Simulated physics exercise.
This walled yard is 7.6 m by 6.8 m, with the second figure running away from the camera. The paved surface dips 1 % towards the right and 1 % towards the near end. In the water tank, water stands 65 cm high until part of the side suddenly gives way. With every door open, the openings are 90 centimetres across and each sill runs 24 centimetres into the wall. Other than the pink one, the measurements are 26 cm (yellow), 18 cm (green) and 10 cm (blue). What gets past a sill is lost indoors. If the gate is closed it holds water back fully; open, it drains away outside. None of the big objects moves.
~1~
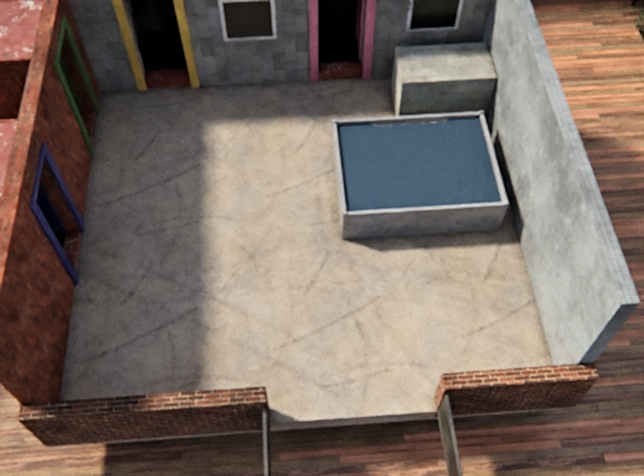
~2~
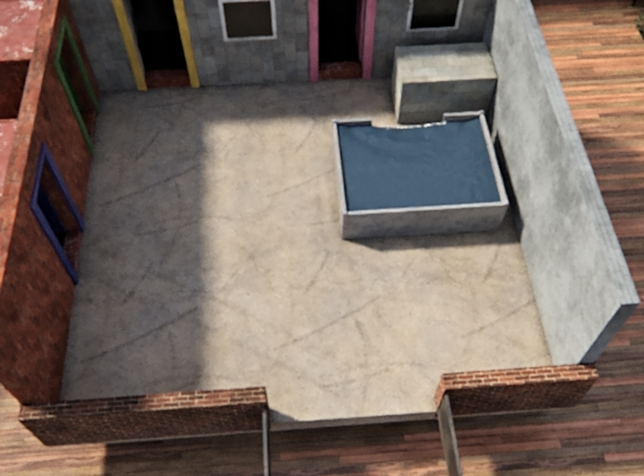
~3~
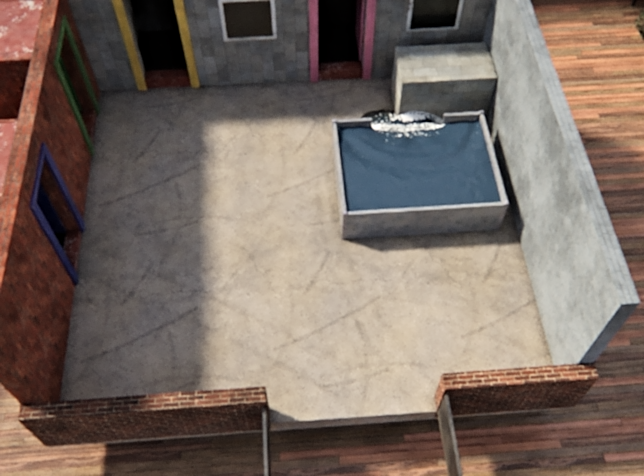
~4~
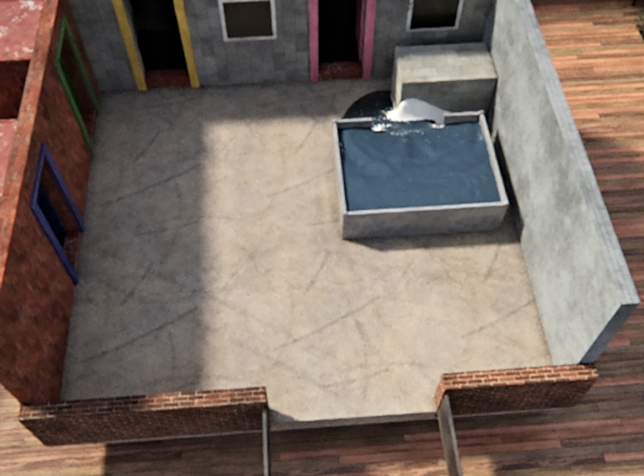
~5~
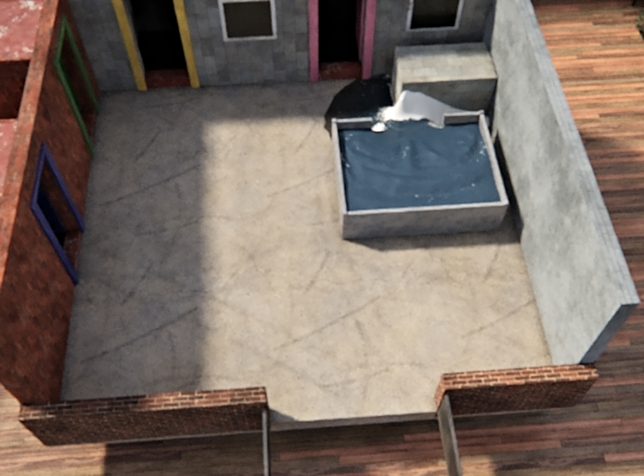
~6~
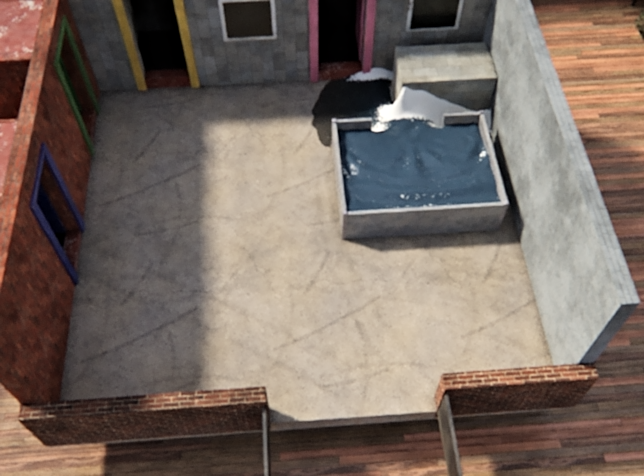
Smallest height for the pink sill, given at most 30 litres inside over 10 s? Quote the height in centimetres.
About 23 cm.
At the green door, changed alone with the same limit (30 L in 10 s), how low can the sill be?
At the green door you'd want roughly 11.5 cm.
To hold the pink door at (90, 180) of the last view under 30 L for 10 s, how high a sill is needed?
7.5 cm.
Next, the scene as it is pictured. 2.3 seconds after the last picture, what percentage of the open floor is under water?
Around 35 per cent of the floor.
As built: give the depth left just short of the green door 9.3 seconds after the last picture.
About 5.5 cm.
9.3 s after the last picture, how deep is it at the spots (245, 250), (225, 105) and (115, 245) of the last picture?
About 2, 5 and 6 cm respectively.
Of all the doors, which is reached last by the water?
The blue door.
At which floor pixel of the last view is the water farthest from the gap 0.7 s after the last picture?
At about (263, 87).
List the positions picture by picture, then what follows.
In the first picture, the water tank at (416, 163) is whole and still, 65 cm deep; the pink door at (341, 41) is dry.
In the second picture, the front is at a hidden place, 0.4 m from the gap on the far side; 0.3 m2 of floor is wet, 65 cm left at the back.
In the third picture, the front is at (383, 113), 0.8 m from the gap on the far side; 0.9 m2 of floor is wet, 65 cm left at the back.
In the fourth picture, the gap is on the far side, the front 1.3 m out at (375, 95); the back of the water tank holds 65 cm.
In the fifth picture, the gap is on the far side, the front 1.8 m out at (366, 78); the back of the water tank holds 64 cm.
In the sixth picture, the gap is on the far side, the front 1.9 m out at (337, 80); the back of the water tank holds 59 cm; water is at the pink door at (341, 41).
Then, 0.7 s after the last picture water covers 15 % of the floor, deepest (56 cm) near (478, 124); 30 cm at the pink door, 5 litres in over its 25 cm sill.
Then, 2.3 s after the last picture water covers 35 % of the floor, deepest (34 cm) near (478, 124); 21 cm at the pink door, 19 litres in over its 25 cm sill.
Then, 9.3 s after the last picture water covers 90 % of the floor, deepest (16 cm) near (478, 124); 8 cm at the pink door, 19 litres in over its 25 cm sill.
At the pink door as built, the water peaked near 30 cm, 0.7 s after the last picture.
With a sill of 18.5 cm, 73 litres would have come in within the 10 s; with 28.5 cm, 5 litres. So under 30 litres takes about 23 cm.
